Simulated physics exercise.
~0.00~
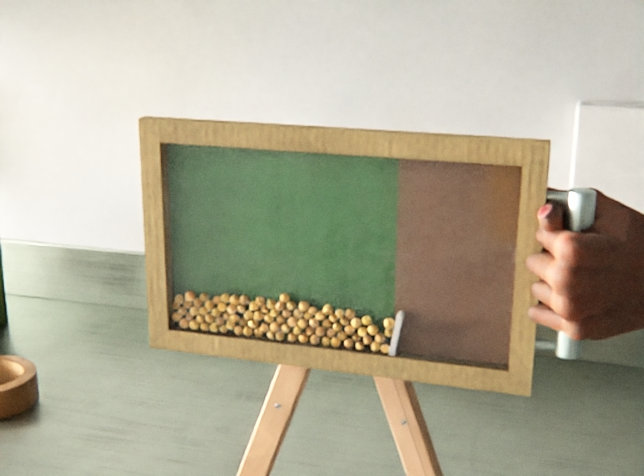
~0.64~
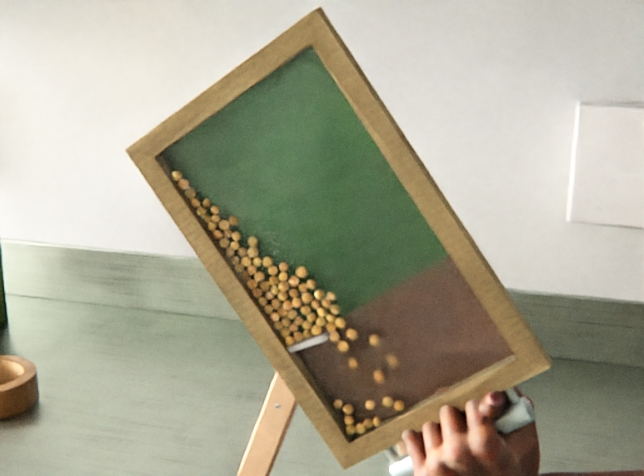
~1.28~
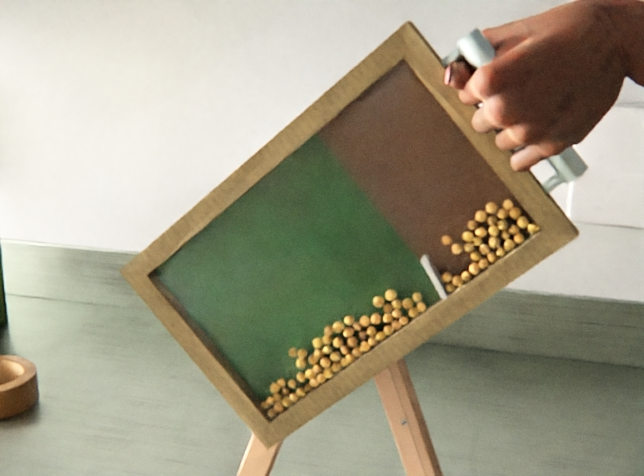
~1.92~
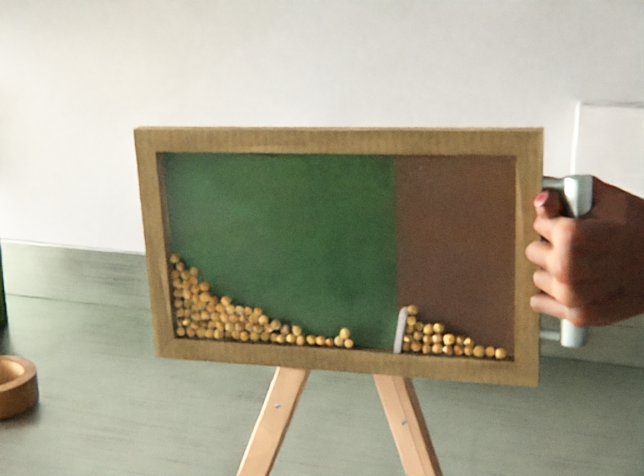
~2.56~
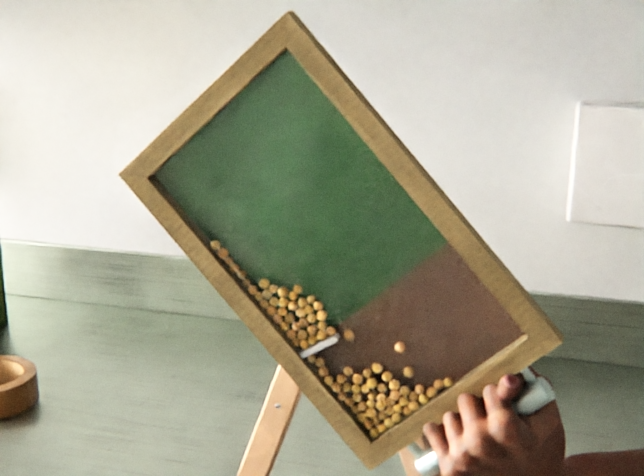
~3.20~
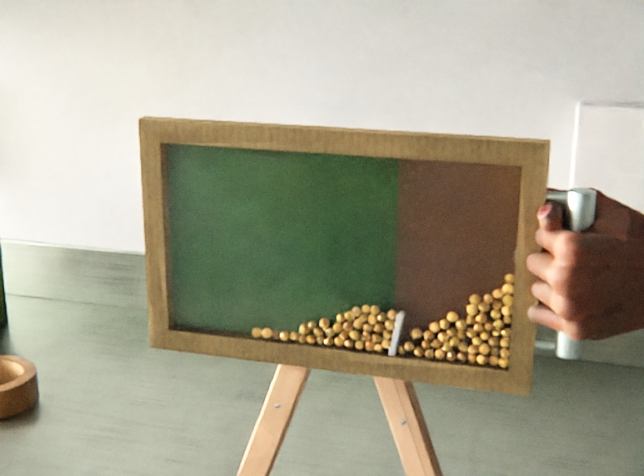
Framed board tilted clockwise, anticlockwise and clockwise again by a hand, returning level with wooden beads spilled across green and brown sections.
